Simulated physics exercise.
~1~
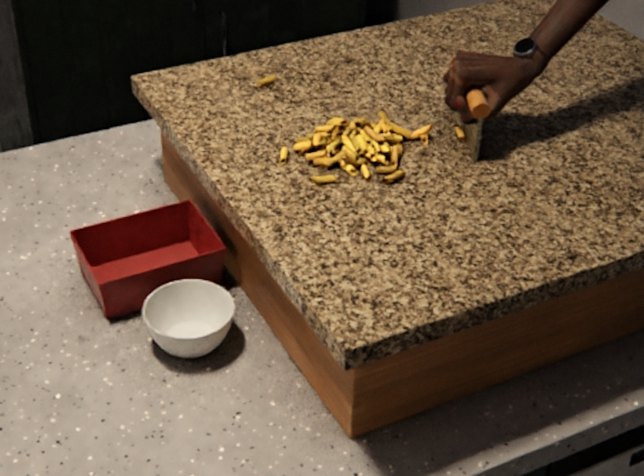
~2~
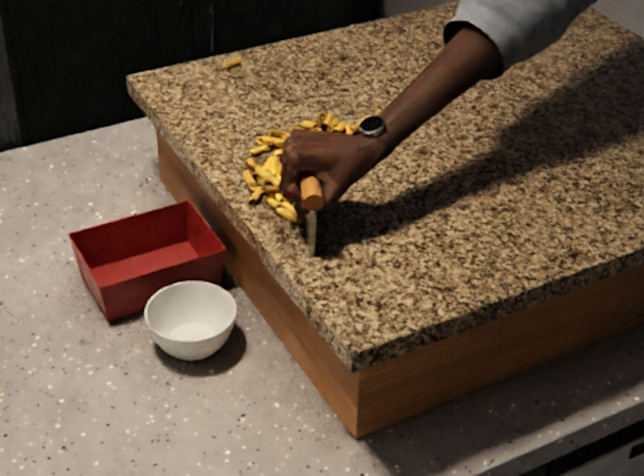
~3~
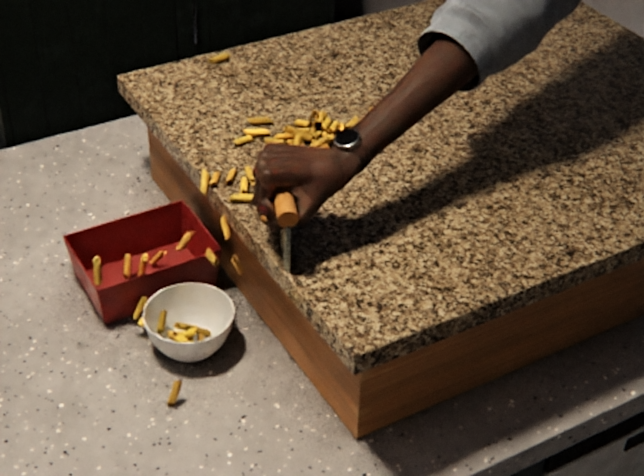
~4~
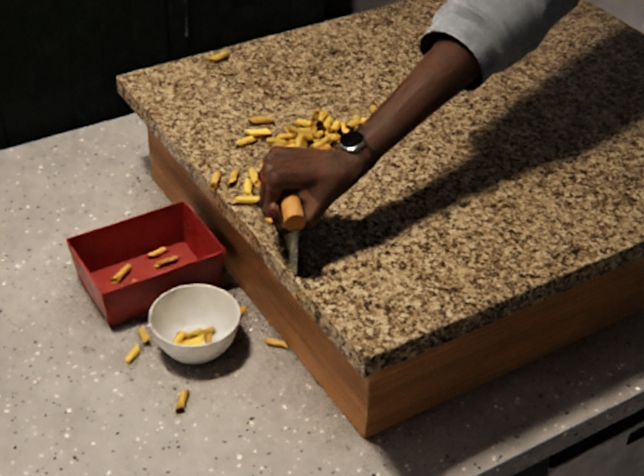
On a speckled stone slab, a hand scrapes pasta leftward, spilling some into bowl and tin.
